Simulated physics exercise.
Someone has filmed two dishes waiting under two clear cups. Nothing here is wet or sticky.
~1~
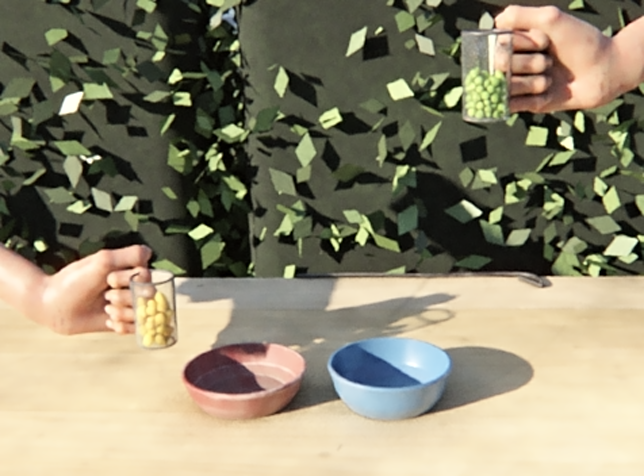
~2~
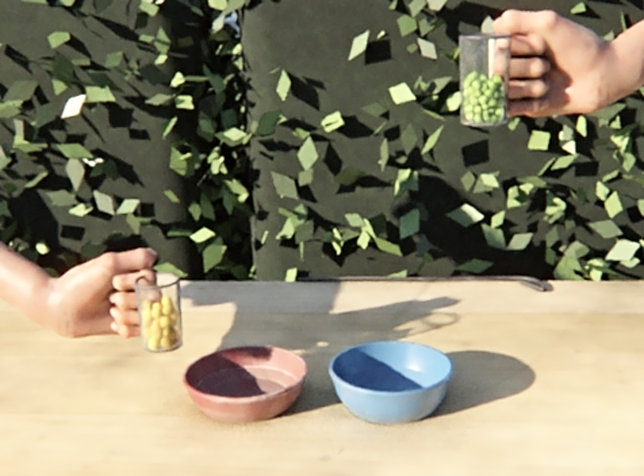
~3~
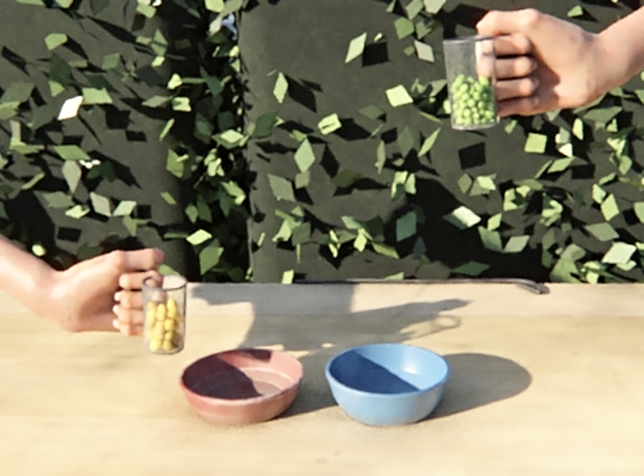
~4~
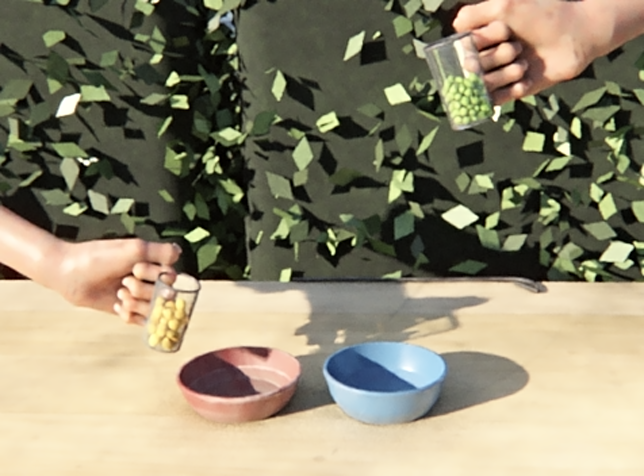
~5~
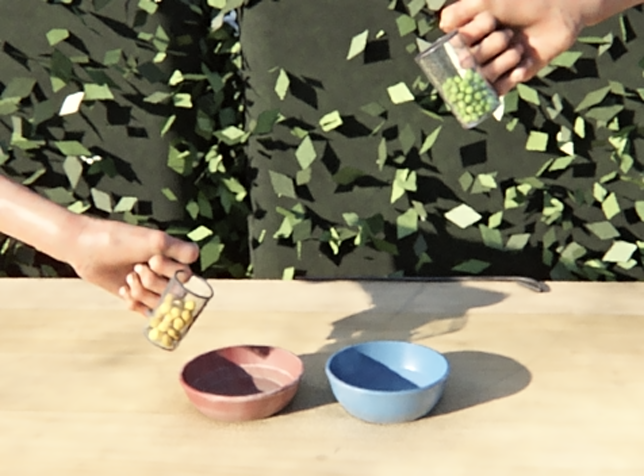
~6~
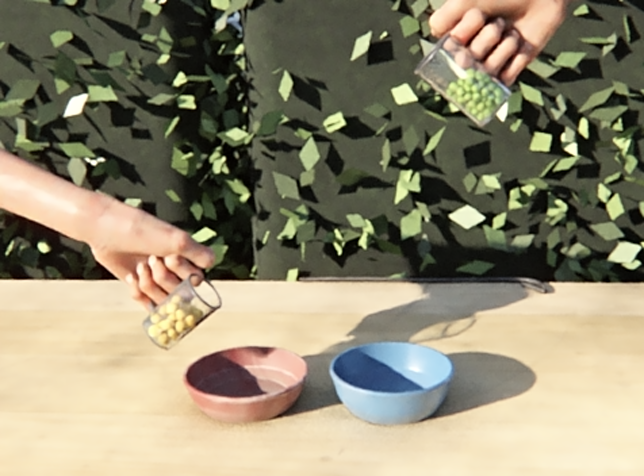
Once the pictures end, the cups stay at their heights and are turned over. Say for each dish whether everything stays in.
On the left the dish holds every piece, on the right it ends with pieces scattered round it.
Then, 0.38 s on from there, left, the whole lot still in the cup; right, the whole lot still in the cup.
Then, 0.78 s on from there, left, all but a few still in the cup, only a few in the dish; right, the whole lot still in the cup.
Then, 1.25 s on from there, left, only a few still in the cup, all but a few in the dish, a little in the air; right, near half in the dish, only a few outside the dish, near a third in the air.
In the end, left, the whole lot in the dish, none at all outside the dish; right, all but a few in the dish, a little outside the dish.
